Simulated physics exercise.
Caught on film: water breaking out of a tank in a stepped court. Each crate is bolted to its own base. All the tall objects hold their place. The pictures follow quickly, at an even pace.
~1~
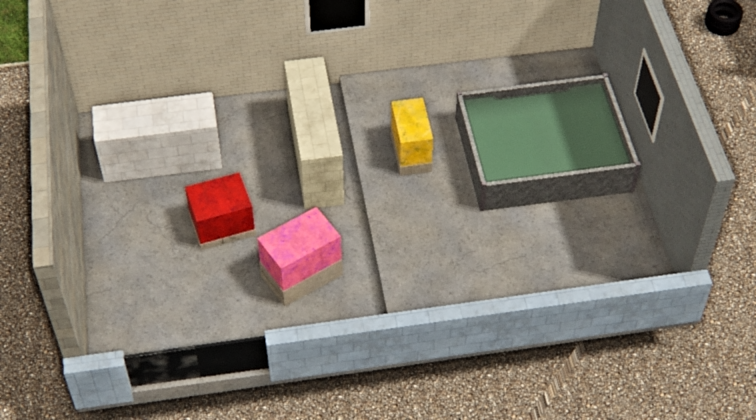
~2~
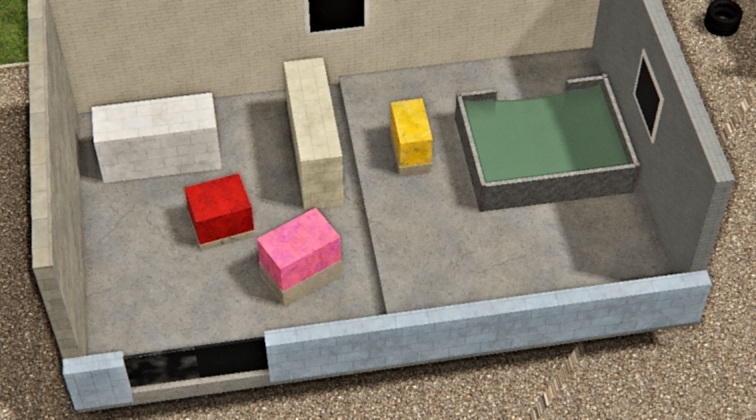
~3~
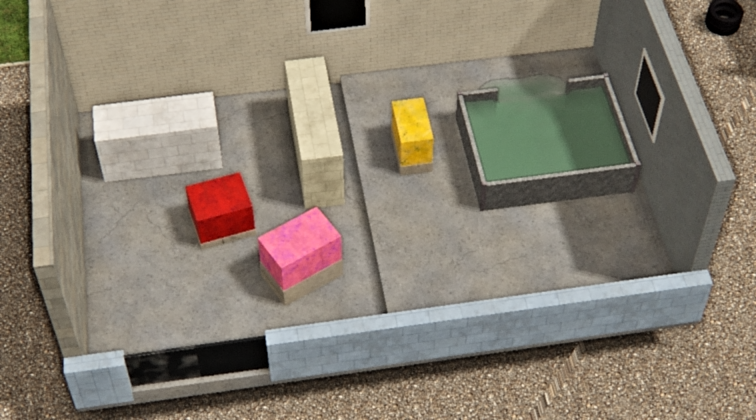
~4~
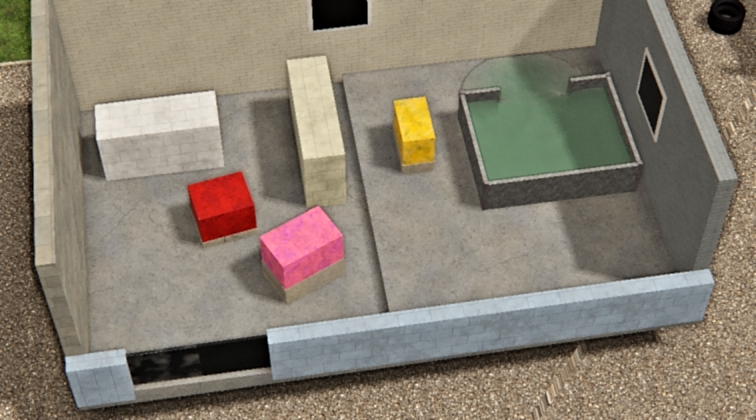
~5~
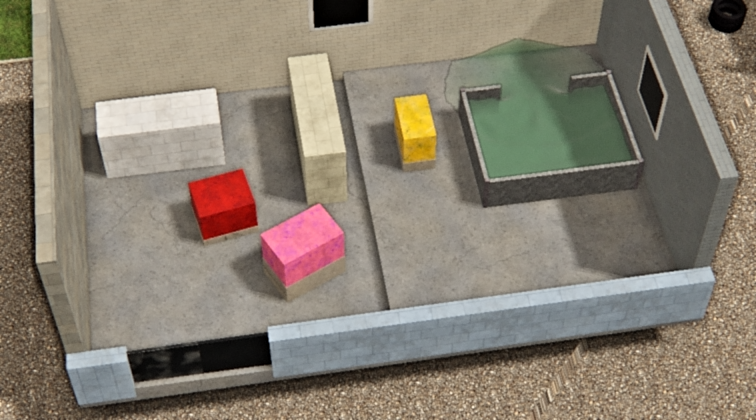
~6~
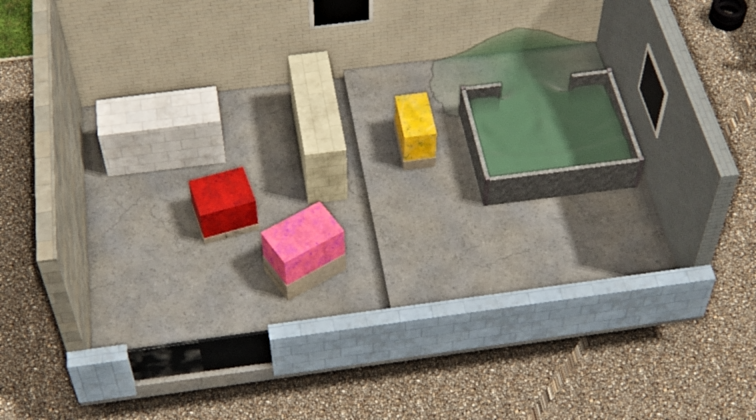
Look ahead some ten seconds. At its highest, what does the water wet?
In the end: The red crate escapes dry; the yellow crate escapes dry; the pink crate escapes dry.
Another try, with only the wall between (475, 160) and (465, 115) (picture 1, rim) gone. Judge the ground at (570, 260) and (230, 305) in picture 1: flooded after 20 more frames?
One after the other: Dry, wet.
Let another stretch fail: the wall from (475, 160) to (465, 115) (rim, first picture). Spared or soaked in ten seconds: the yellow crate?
My reading: The yellow crate is topped.
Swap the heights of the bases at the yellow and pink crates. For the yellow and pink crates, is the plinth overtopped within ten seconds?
One by one: Yellow remains dry, pink is spared.
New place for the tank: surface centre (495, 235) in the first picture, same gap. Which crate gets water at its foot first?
I say the yellow crate.
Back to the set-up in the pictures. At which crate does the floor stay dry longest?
Last comes the red crate.
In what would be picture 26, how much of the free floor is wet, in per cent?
Roughly 35 per cent.
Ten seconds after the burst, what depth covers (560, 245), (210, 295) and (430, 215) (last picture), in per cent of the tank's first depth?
In that order: 4, 6 and 2 per cent.
A moment on, water covers 10 % of the floor; the red crate not reached, the yellow crate not reached, the pink crate not reached.
Next, water covers 20 % of the floor; the red crate not reached, the yellow crate water round its plinth, the pink crate not reached.
Then, water covers 35 % of the floor; the red crate not reached, the yellow crate water round its plinth, the pink crate water round its plinth.
Later, water covers 65 % of the floor; the red crate water round its plinth, the yellow crate water round its plinth, the pink crate water round its plinth.
In the end, water covers 95 % of the floor; the red crate stayed above the water, the yellow crate stayed above the water, the pink crate stayed above the water.
